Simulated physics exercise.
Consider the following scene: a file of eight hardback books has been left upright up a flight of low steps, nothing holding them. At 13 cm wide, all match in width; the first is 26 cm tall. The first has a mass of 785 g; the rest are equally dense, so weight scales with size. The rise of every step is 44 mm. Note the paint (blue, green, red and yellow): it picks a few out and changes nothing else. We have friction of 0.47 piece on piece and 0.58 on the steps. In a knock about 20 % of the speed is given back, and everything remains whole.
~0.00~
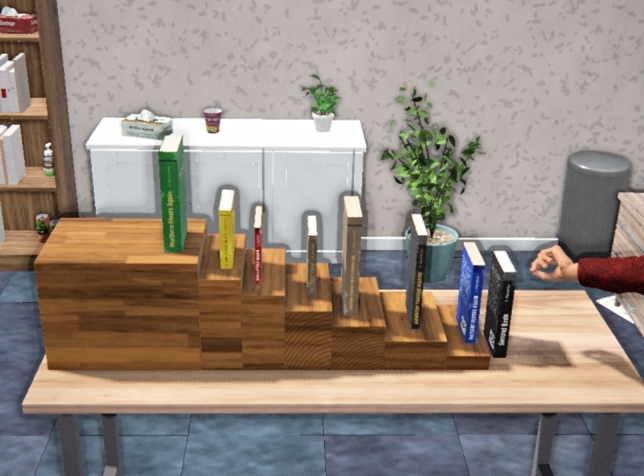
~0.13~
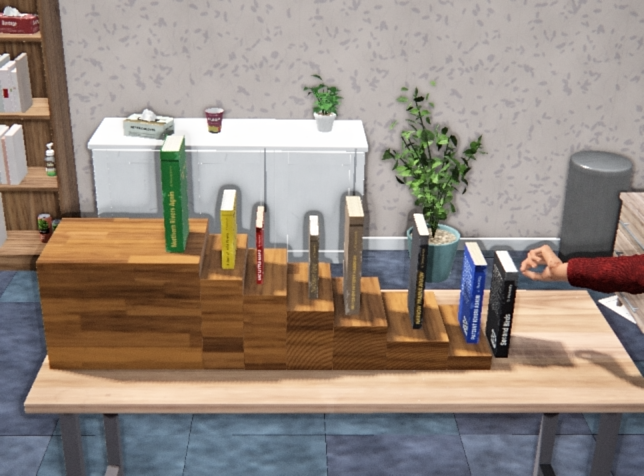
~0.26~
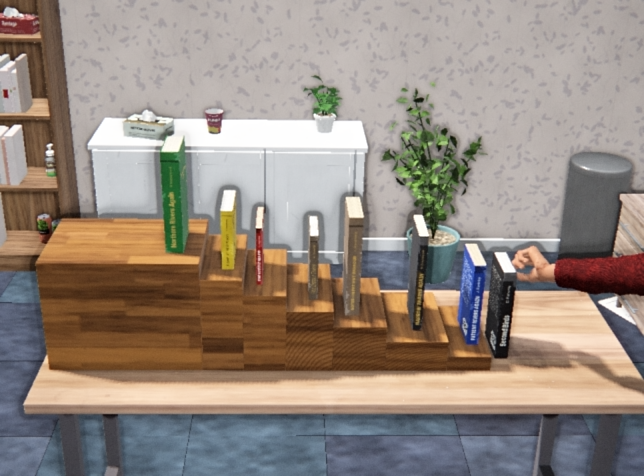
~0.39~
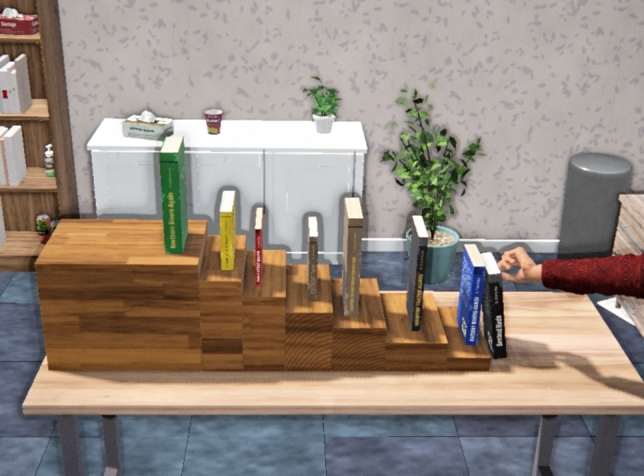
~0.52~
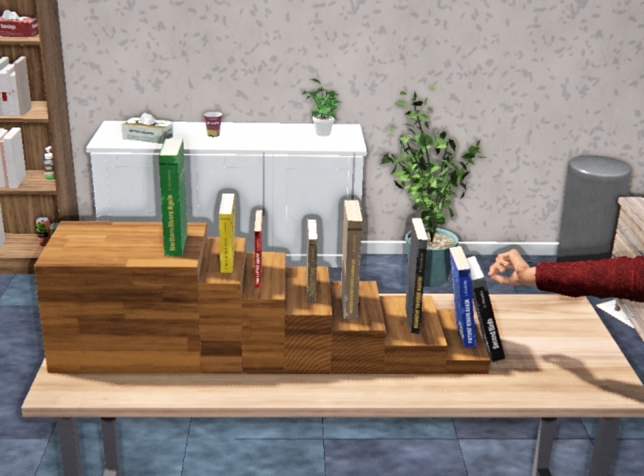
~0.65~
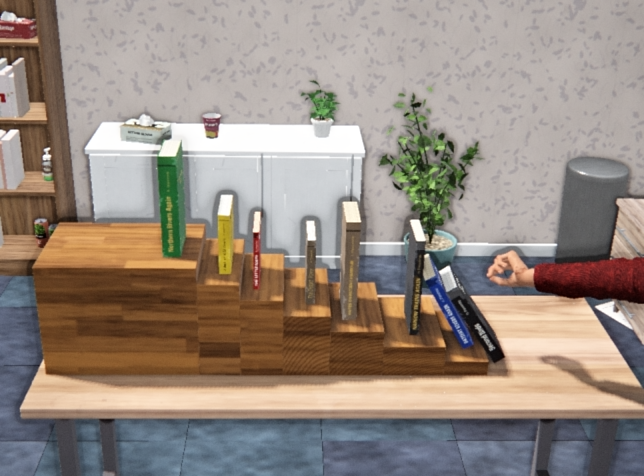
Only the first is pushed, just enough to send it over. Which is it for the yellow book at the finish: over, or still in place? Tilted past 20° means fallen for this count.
Over.
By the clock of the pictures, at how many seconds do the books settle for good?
Settling time: Near 1.5 s.
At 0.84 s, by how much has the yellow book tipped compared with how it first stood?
Something like 0°, more or less.
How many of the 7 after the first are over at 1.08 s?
At that moment the count is 4.
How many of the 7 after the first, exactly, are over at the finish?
Result - a count of 6.
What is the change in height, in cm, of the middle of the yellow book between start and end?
Looks like it winds up about 0 centimetres lower.
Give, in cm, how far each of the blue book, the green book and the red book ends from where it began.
Approx. shifts in cm - blue: 10; green: 0; red: 0.
Around 0.84 s, 2 of the 7 other books over; yellow book unmoved; blue book tipped 52°.
Around 1.08 s, 4 of the 7 other books over; yellow book unmoved; blue book tipped 55°.
Finally (1.6 s), 6 of the 7 other books over; yellow book tipped 38°; blue book tipped 55°; red book tipped 46°. One left standing. Seen by the last camera, middles, yellow book near (206, 237), blue book near (430, 310).
